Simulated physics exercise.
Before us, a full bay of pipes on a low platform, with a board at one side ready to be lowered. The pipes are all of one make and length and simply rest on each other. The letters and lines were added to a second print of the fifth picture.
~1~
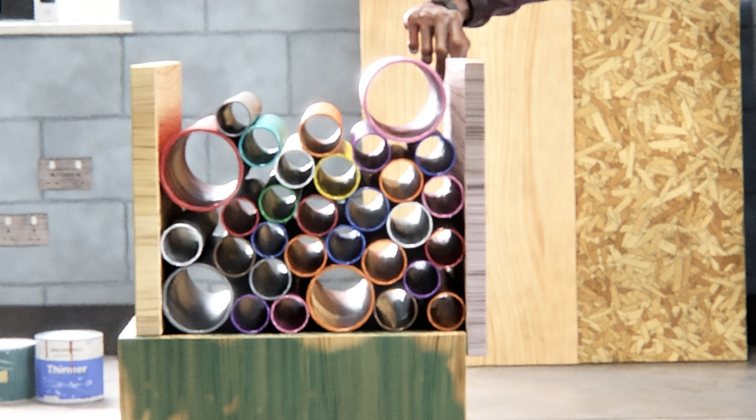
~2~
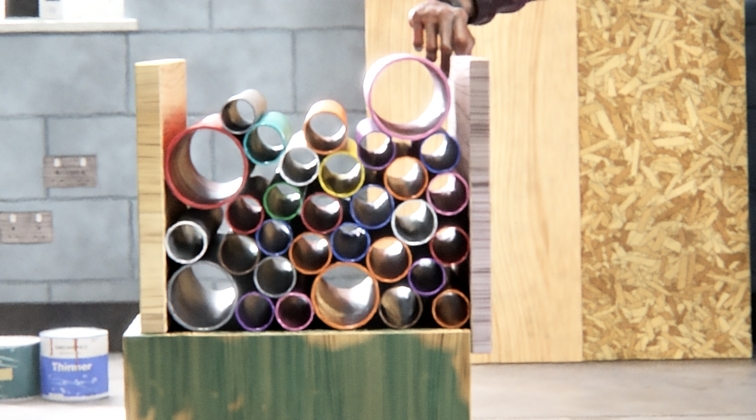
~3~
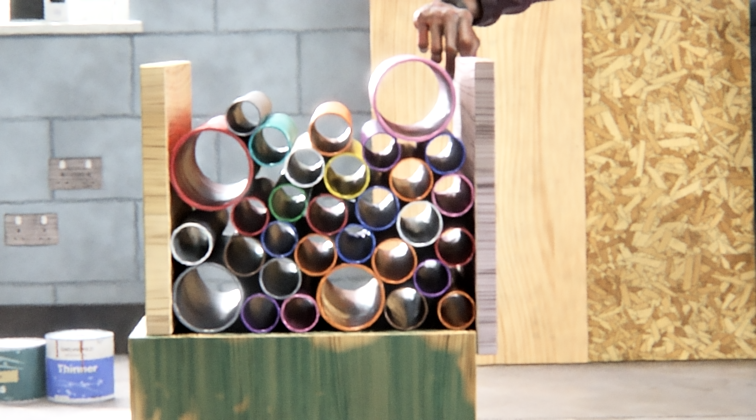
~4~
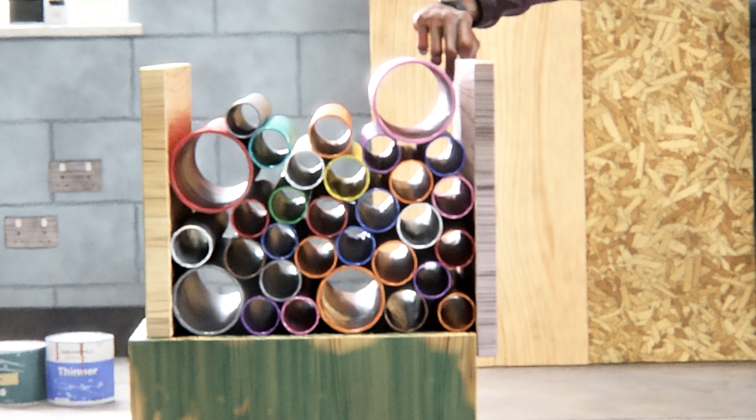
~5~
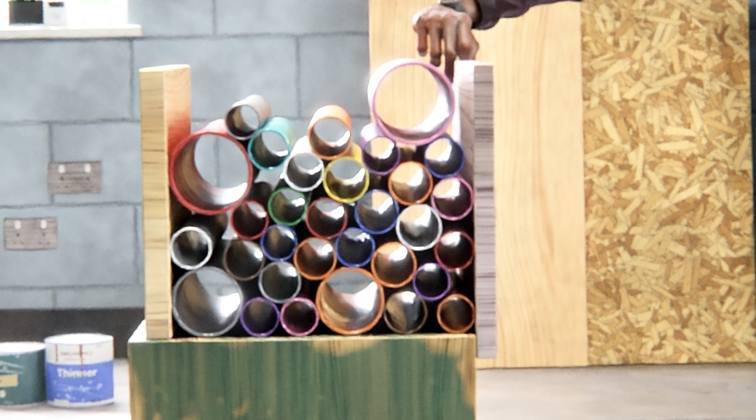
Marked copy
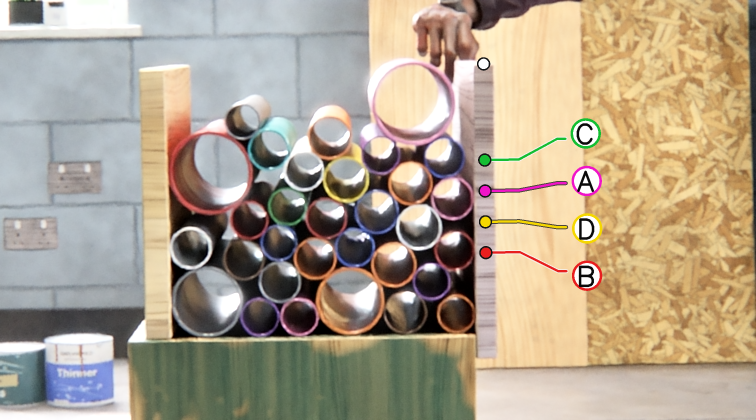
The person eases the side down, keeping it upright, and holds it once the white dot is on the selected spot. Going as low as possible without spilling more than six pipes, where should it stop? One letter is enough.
Down to B.
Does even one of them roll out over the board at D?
Yes, at D.
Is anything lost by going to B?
Yes.
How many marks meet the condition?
The number is four.
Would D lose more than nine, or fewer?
It loses fewer than nine.
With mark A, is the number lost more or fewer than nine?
Fewer than nine.
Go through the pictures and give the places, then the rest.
The first picture shows a red pipe (317, 216); a red pipe (201, 169); a blue pipe (435, 155).
The second picture shows a blue pipe (440, 152); a grey pipe (237, 116).
The third picture shows side board (474, 193); a grey pipe (207, 298).
The fourth picture shows an orange pipe (456, 312); an orange pipe (316, 257).
The fifth picture shows a red pipe (326, 218); a red pipe (210, 172); a blue pipe (445, 157).
On the copy, A at (486, 191); B at (486, 252); C at (485, 160); D at (486, 222); the white dot at (484, 64).
On B. First, top of the board (473, 148).
Then, top of the board (475, 242).
Finally, top of the board (475, 252), five out over the board.
By contrast, A none out over the board; C none out over the board; D two out over the board.
